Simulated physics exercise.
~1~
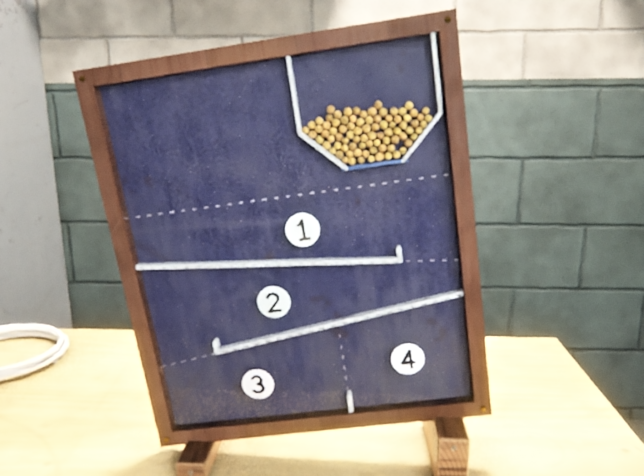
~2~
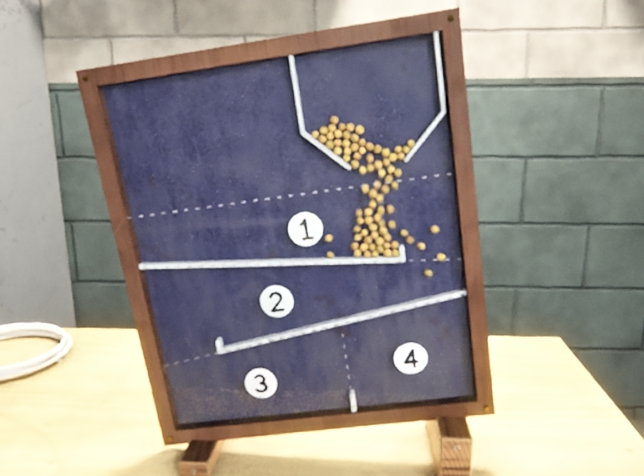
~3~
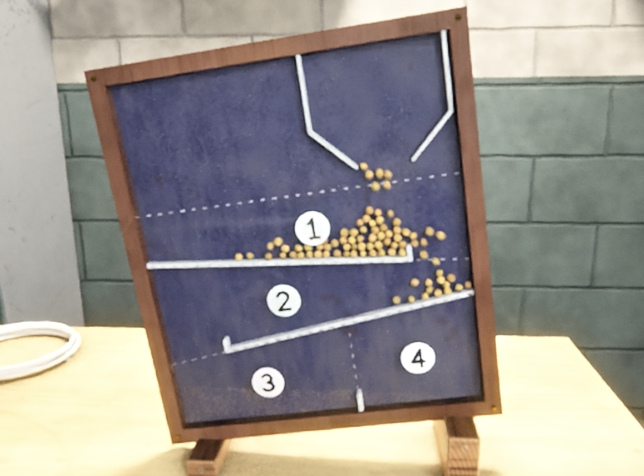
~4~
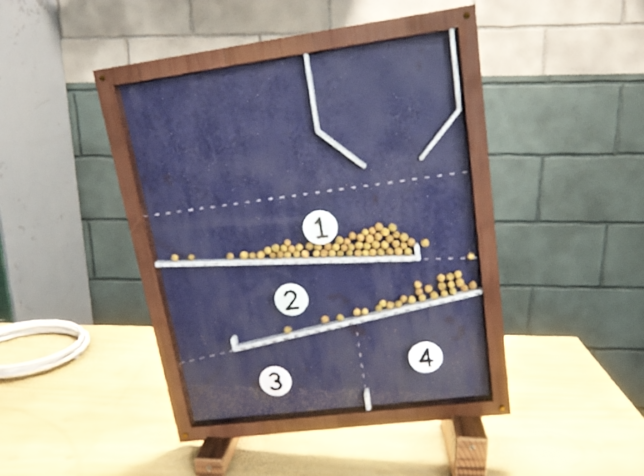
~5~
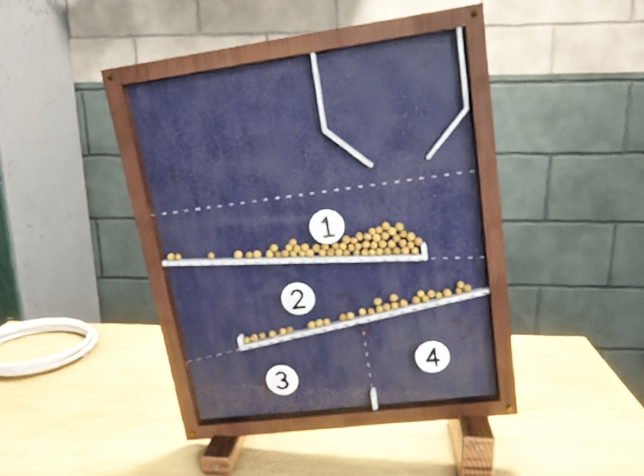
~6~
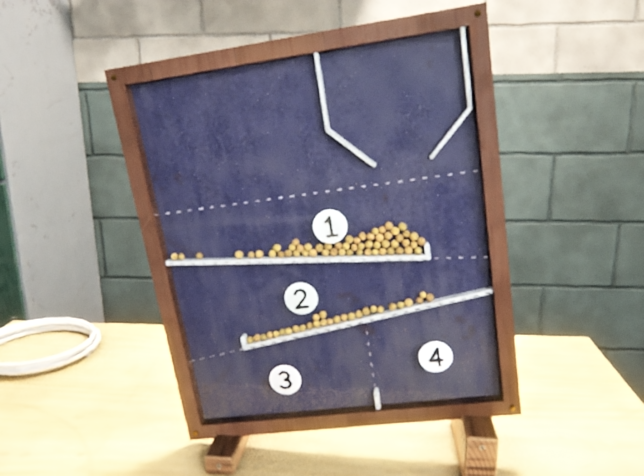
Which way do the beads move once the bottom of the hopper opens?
The beads move down, dropping out of the hopper onto the shelves below.
